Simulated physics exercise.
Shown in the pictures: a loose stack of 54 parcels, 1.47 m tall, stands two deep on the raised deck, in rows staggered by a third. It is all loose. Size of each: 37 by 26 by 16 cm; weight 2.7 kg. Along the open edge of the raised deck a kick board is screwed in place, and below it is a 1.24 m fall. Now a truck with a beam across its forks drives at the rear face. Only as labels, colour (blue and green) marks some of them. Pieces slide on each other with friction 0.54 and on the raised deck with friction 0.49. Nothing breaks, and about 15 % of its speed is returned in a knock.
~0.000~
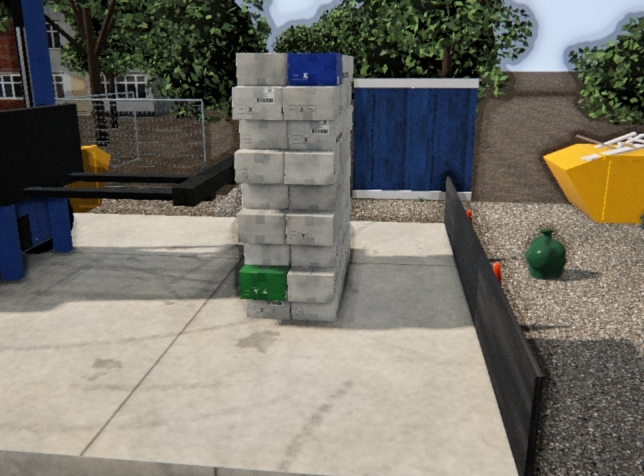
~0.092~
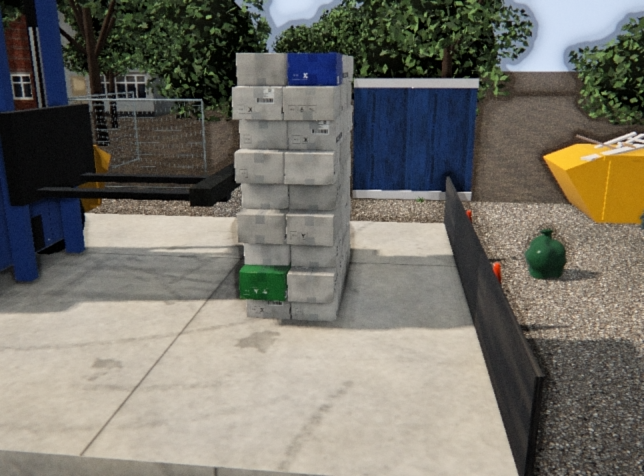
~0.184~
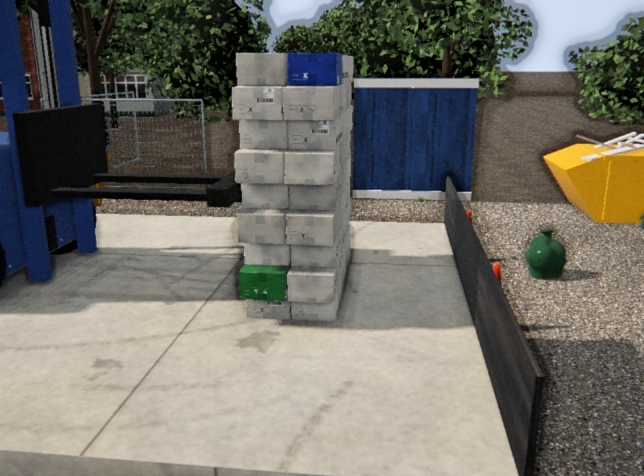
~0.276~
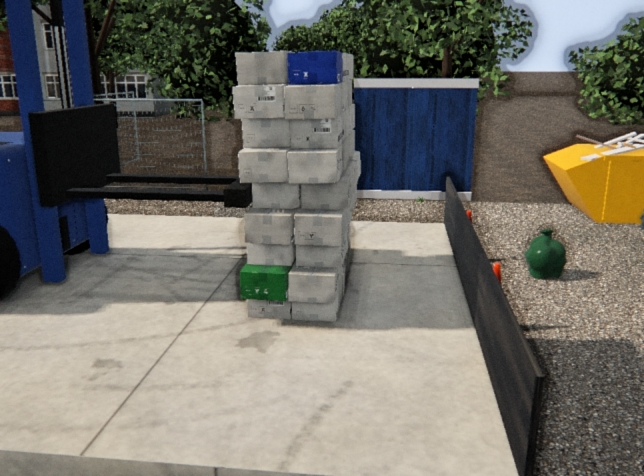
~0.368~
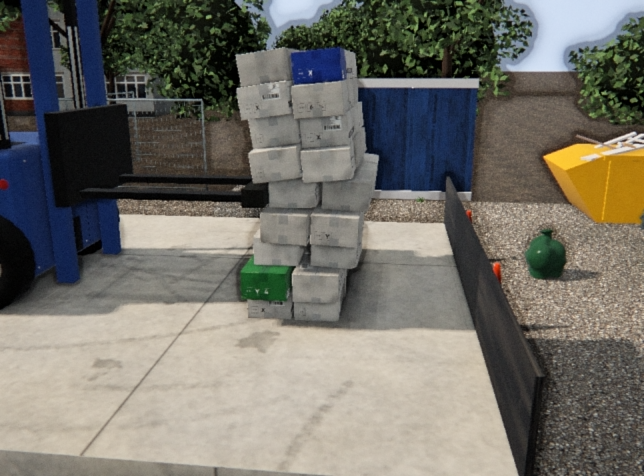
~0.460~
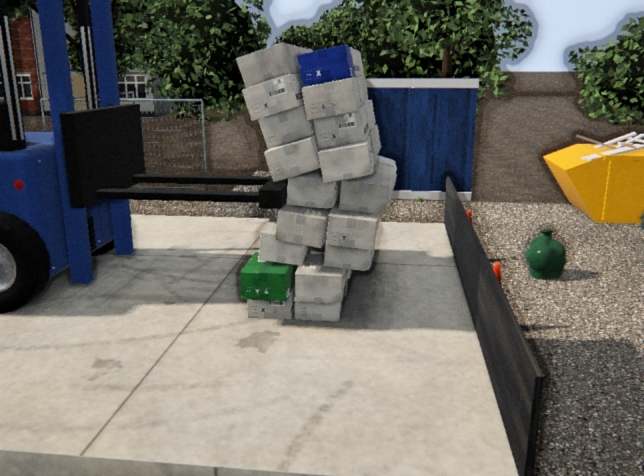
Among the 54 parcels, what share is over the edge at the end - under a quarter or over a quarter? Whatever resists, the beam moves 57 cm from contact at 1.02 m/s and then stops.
I would say under a quarter of them.
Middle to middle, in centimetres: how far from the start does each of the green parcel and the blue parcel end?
Green shifts 0 cm and blue shifts 140 cm.
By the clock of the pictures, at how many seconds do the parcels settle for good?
4.5 s, roughly.
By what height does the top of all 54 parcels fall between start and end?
Roughly 50 centimetres.
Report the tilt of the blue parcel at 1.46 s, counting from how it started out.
Near 150 degrees from how it began.
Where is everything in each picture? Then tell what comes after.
In the first frame (places mark the middle of the side facing us), beam (185, 197) 22 cm from the stack; blue parcel (312, 70); green parcel (262, 287); nothing disturbed.
Beam (202, 198) 13 cm from the stack; blue parcel (312, 70), in the second frame.
Beam (219, 198) 37 mm from the stack; blue parcel (312, 70), in the third frame.
Beam (237, 199) 57 mm in; blue parcel (312, 68); 24 disturbed, none over the edge, in the fourth frame.
Beam (254, 199) 15 cm in; blue parcel (316, 67) leaning 5°; 46 disturbed, none over the edge, in the fifth frame.
Beam (272, 199) 24 cm in; blue parcel (324, 66) leaning 11°; green parcel (263, 287); 48 disturbed, none over the edge, in the sixth frame.
After 0.78 s, none of the 54 parcels over the edge, 48 disturbed; blue parcel leaning 32°, 10 cm lower.
After 1.46 s, 3 of the 54 parcels over the edge; blue parcel upside down.
At rest (4.7 s), 8 of the 54 parcels over the edge; blue parcel on its side; green parcel unmoved. That is 15 per cent. As the last picture would show them, middles, blue parcel near (365, 335), green parcel near (270, 275).
